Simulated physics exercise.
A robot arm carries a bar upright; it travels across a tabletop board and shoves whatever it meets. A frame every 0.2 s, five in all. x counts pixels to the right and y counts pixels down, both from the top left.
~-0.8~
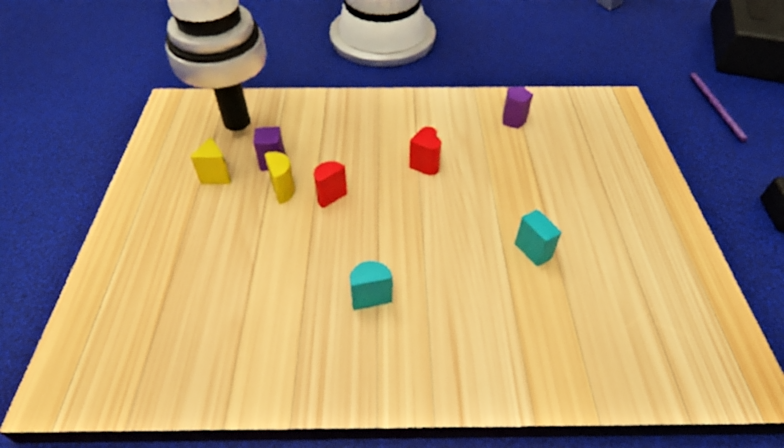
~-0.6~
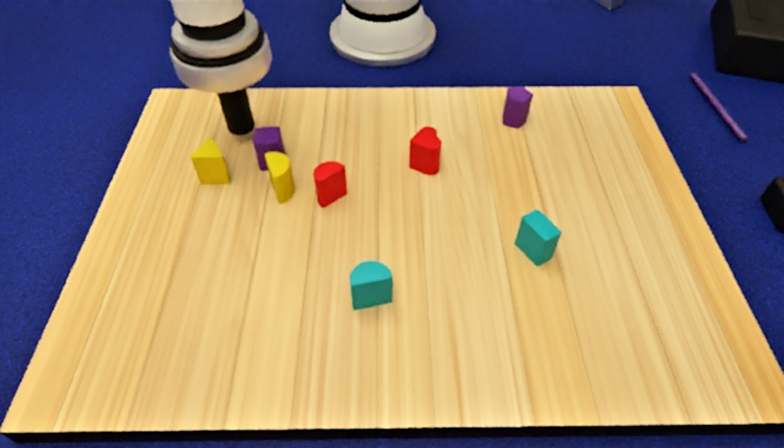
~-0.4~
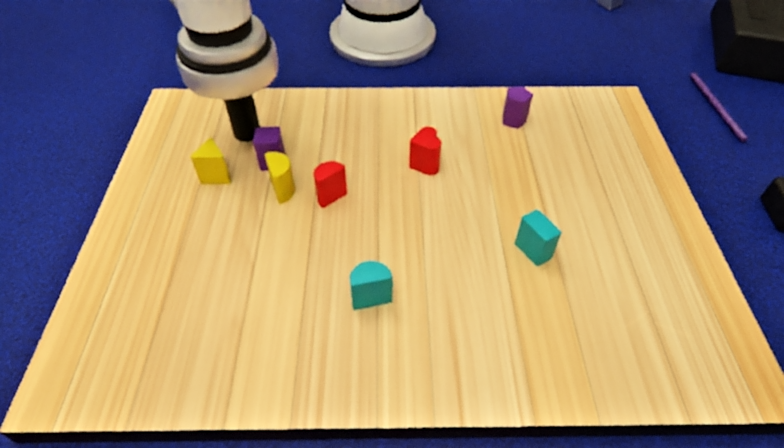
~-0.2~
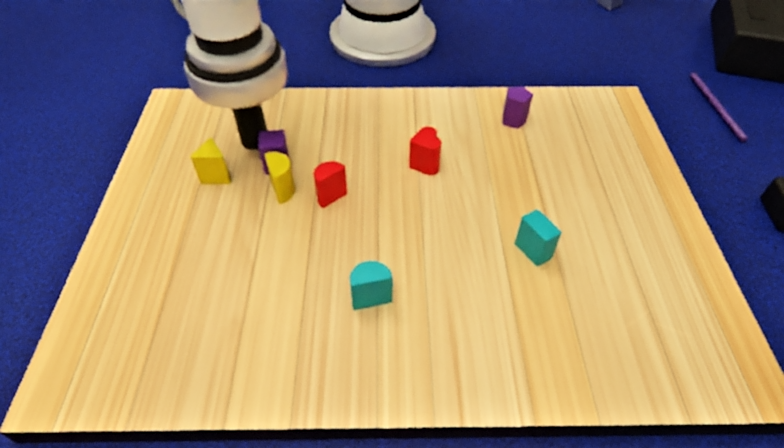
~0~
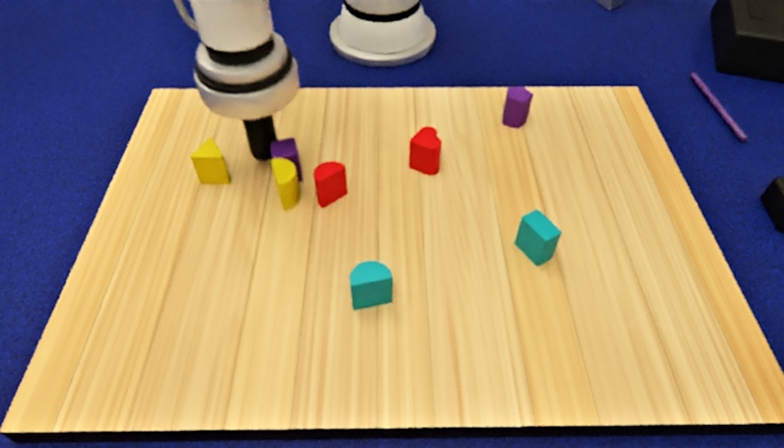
A robot arm with a black bar moved slightly right and toward the viewer over a wooden board of colored blocks, then nudged the purple block beside it, and the nearby yellow block shifted a little too.
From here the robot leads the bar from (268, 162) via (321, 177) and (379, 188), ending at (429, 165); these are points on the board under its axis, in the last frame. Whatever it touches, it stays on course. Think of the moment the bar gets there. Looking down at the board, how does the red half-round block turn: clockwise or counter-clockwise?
Counter-clockwise, from overhead.
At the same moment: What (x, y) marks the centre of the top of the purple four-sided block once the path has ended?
I expect it at (320, 173).
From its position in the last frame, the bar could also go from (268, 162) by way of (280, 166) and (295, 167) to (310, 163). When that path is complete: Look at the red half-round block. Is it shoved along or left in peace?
The block you're asking about stays where it is.
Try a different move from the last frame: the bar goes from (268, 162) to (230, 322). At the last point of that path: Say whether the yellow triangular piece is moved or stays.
Stays put.
What follows on the original path. One third of the way, bar at (320, 167); yellow half-round block at (290, 181), turned 15° clockwise; purple four-sided block at (317, 170), turned 105° clockwise; red half-round block at (340, 183), turned 40° anticlockwise.
Two thirds of the way, bar at (381, 178); yellow half-round block at (290, 181), turned 15° clockwise; purple four-sided block at (320, 173); red half-round block at (341, 185), turned 50° anticlockwise.
At the end, bar at (430, 155); yellow triangular piece still; yellow half-round block at (290, 181), turned 15° clockwise; purple four-sided block at (320, 173), turned 125° clockwise; red half-round block at (341, 185), turned 50° anticlockwise; red heart-shaped block at (447, 124).
